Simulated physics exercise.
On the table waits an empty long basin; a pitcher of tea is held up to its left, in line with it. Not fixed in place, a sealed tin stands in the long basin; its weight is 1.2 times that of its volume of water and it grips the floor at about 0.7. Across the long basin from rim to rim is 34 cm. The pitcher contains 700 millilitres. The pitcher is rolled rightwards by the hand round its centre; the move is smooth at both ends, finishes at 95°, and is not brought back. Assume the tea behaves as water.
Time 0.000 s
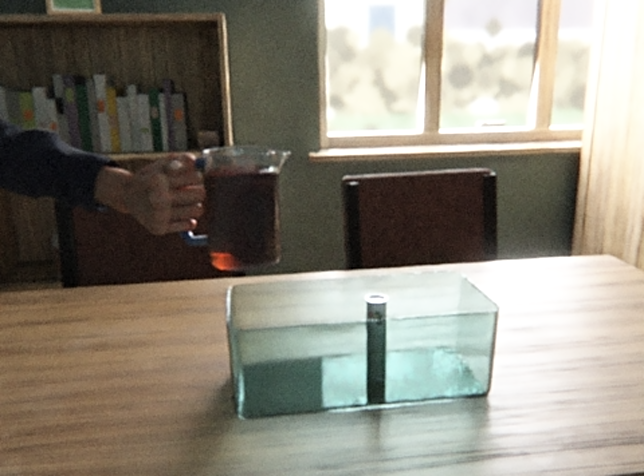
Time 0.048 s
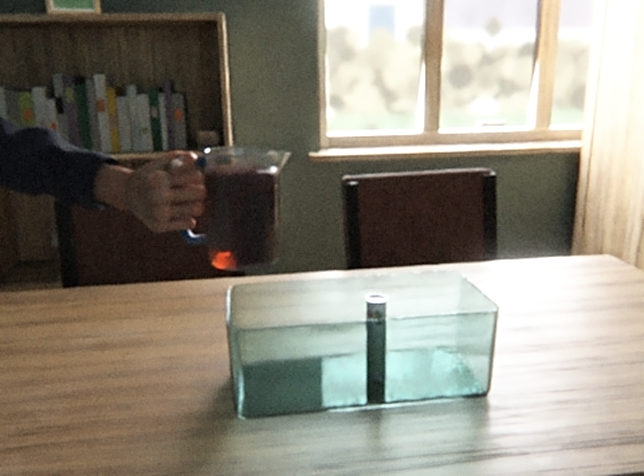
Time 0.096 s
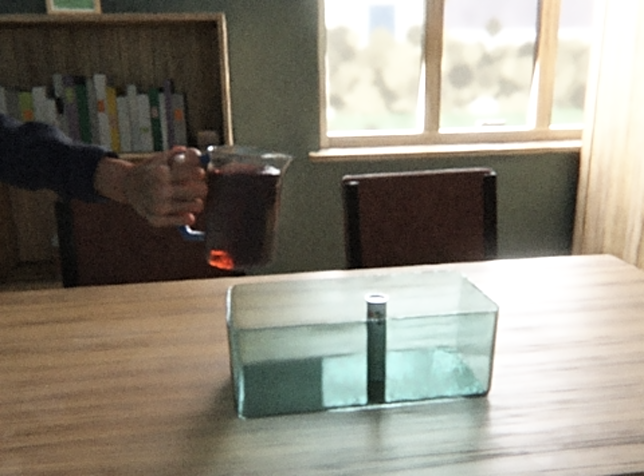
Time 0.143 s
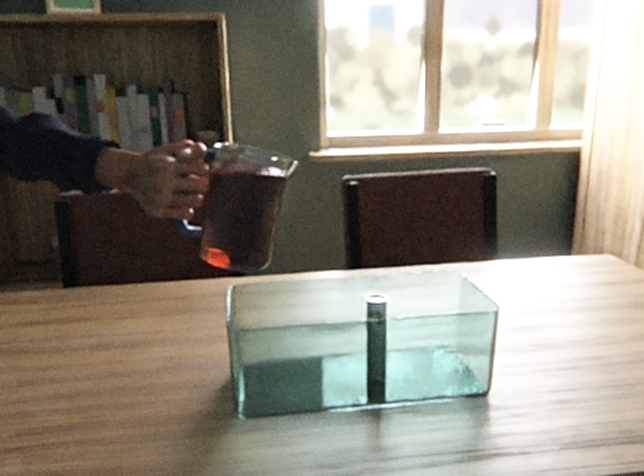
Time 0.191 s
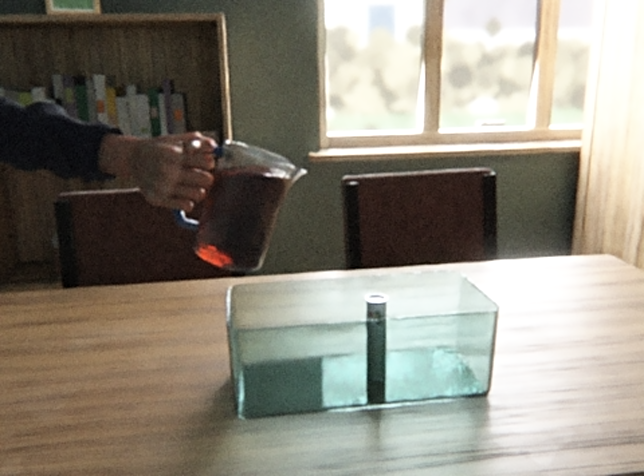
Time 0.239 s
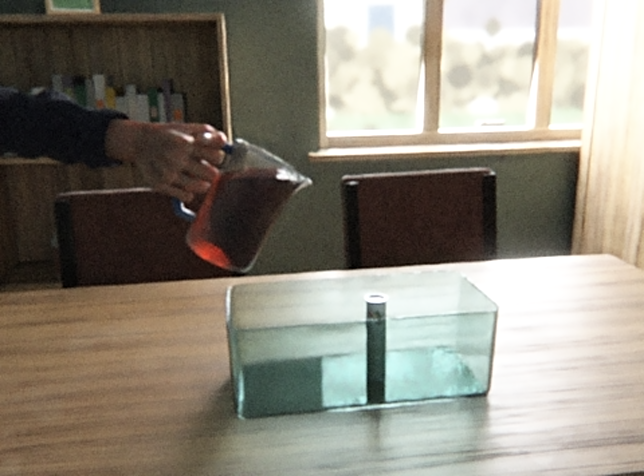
A hand in a dark sleeve holds a clear glass pitcher of reddish-brown tea at the left of a wooden table, seen from slightly above in a dim room with a bright window. An empty, greenish glass basin sits on the table with a dark upright tin at its middle, before two brown chairs and a bookshelf. The hand gradually tilts the pitcher rightwards, while the camera stays still.
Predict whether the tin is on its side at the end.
The tin is on its side.
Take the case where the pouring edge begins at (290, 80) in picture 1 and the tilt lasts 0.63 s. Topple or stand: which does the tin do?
Then it stays on its base.
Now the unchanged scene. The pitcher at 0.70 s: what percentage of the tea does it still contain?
What remains is about 38 percent of it all.
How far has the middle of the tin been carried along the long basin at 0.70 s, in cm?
Near 2 cm.
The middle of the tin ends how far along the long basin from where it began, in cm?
In the end the tin's centre has shifted about 8.5 centimetres.
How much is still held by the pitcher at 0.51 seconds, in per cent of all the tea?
Near 76 in a hundred.
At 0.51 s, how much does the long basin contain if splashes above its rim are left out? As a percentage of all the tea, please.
Fraction in basin: Approx. 7%.
Then, 0.51 s in, the tilt is 86° and 75 per cent is still to pour; the tin stands where it began.
Then, 0.70 s in, the tilt is 95° and 39 per cent is still to pour; the tin stands 2 cm from where it began.
Then, 0.91 s in, the tilt is 95° and 16 per cent is still to pour; the tin leans 29°.
Then, 1.13 s in, the tilt is 95° and 7 per cent is still to pour; the tin lies on its side.
Finally, the tin lies on its side.
